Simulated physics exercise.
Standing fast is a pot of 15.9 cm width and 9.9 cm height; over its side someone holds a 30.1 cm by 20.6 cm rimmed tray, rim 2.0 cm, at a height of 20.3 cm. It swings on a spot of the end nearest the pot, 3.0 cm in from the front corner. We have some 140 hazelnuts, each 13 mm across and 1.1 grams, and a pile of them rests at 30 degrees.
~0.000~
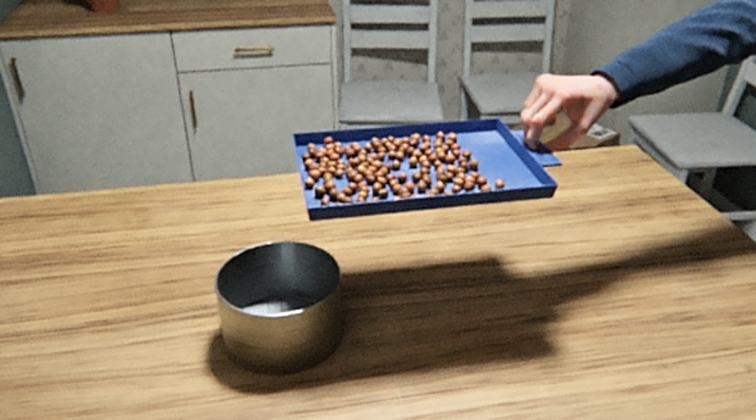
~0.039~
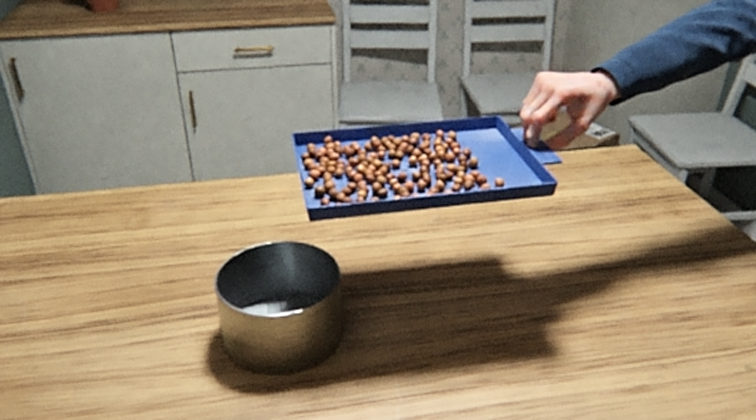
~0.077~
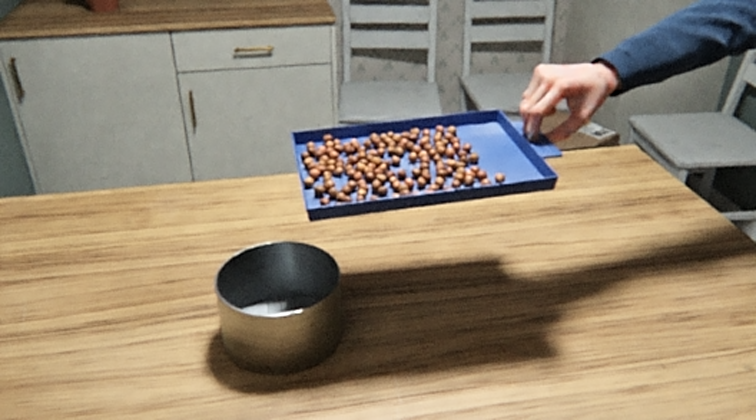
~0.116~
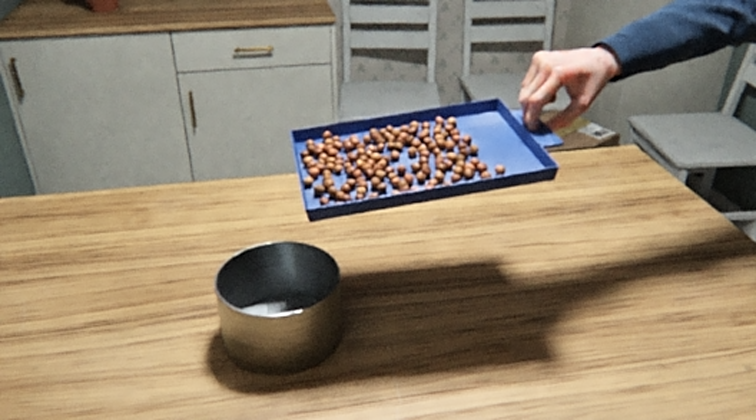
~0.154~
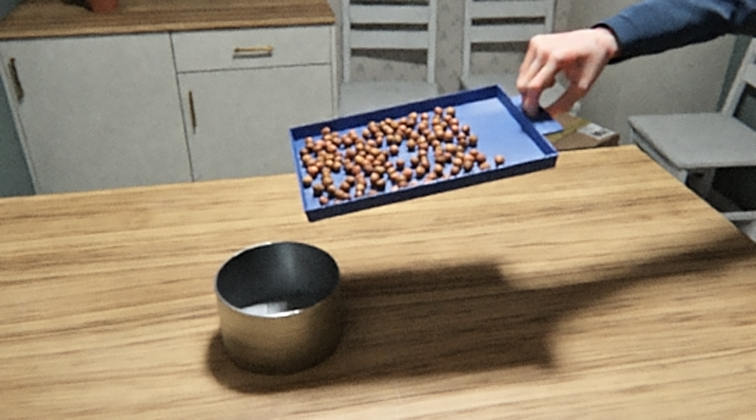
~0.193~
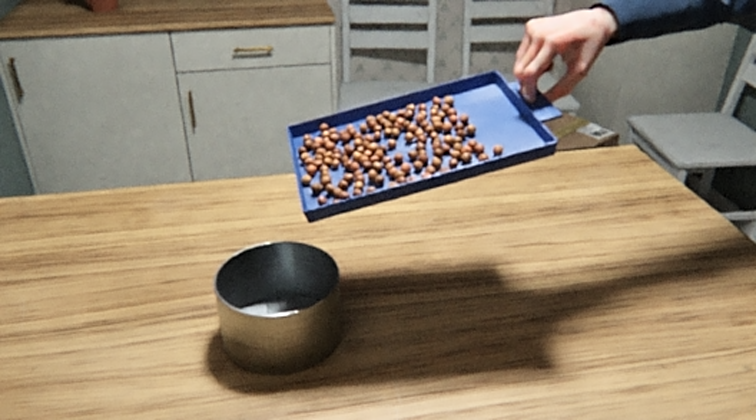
At the start, a hand holds a blue rimmed tray of hazelnuts nearly level above a wooden table, with a metal pot standing below to the left. The hand then raises the tray's right end, slanting it gradually down toward the left, while the nuts stay clustered and the pot stays still.
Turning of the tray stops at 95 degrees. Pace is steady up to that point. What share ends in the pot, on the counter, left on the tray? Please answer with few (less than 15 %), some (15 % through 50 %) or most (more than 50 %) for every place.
Pot: Most, counter: Some, tray: Few.
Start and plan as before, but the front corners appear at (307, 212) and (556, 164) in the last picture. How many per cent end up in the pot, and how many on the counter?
You'd end with pot at 30 and counter at 70.
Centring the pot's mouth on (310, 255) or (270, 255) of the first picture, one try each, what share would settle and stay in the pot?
Close to 10 in a hundred, then close to 40 in a hundred.
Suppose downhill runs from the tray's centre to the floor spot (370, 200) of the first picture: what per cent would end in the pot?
Roughly 40 % of the pieces.
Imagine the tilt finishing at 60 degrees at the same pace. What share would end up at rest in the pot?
Roughly 5 percent.
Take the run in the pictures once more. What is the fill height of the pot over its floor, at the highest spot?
2.5 cm.
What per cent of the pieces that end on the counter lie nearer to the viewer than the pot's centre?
Share: Roughly 60 %.
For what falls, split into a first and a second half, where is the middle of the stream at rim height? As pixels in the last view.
I'd mark about (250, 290) for the first half and about (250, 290) for the second.
Then, at 0.60 s, tilt 52 degrees; the tray holds 100 %, the pot 0 %.
After 0.88 s, tilt 79 degrees; the tray holds 95 %, the pot 0 %.
Then, at 1.25 s, tilt 95 degrees; the tray holds 20 %, the pot 10 %.
At rest (2.4 s), pot 70 %, counter 30 %, tray 0 %.
